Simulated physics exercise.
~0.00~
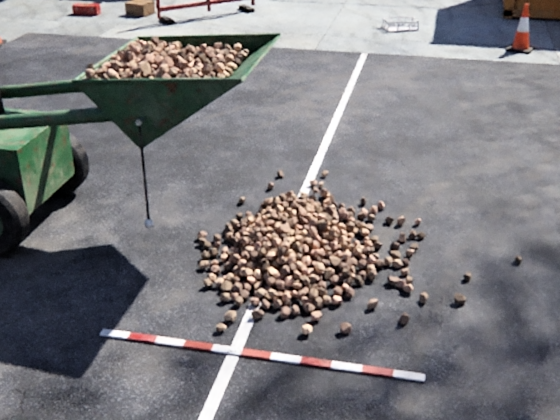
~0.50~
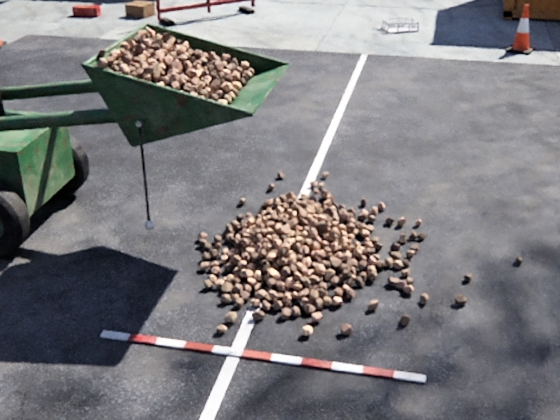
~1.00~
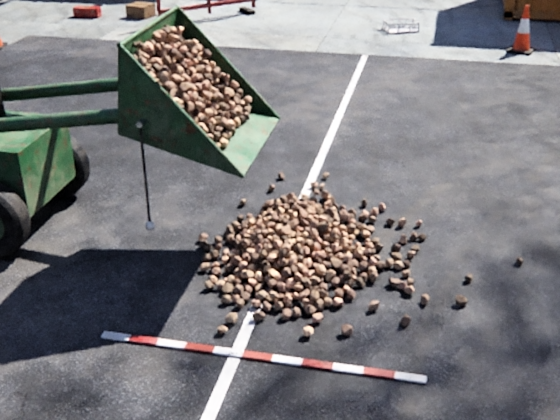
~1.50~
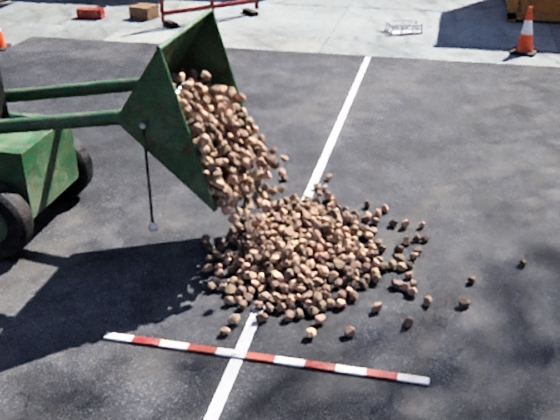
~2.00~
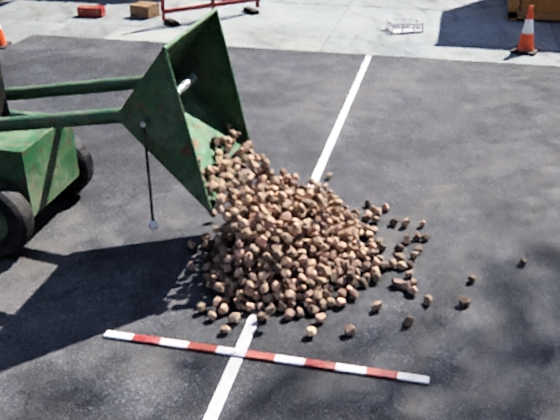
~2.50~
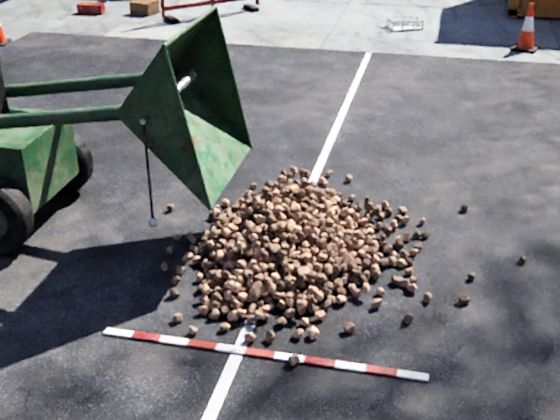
A green bucket on a compact loader, heaped with small brown stones, hangs at the left above dark pavement, where a similar pile already lies across a painted white line. The bucket begins to tilt forward to the right, its load still inside. It tips more steeply until the stones pour over its lip and tumble onto the near side of the pile. The last ones slide out, and the heap grows broader, with a few strays scattered around it. Finally the emptied bucket stays tipped down beside the enlarged pile, which straddles the line behind a red and white rod.
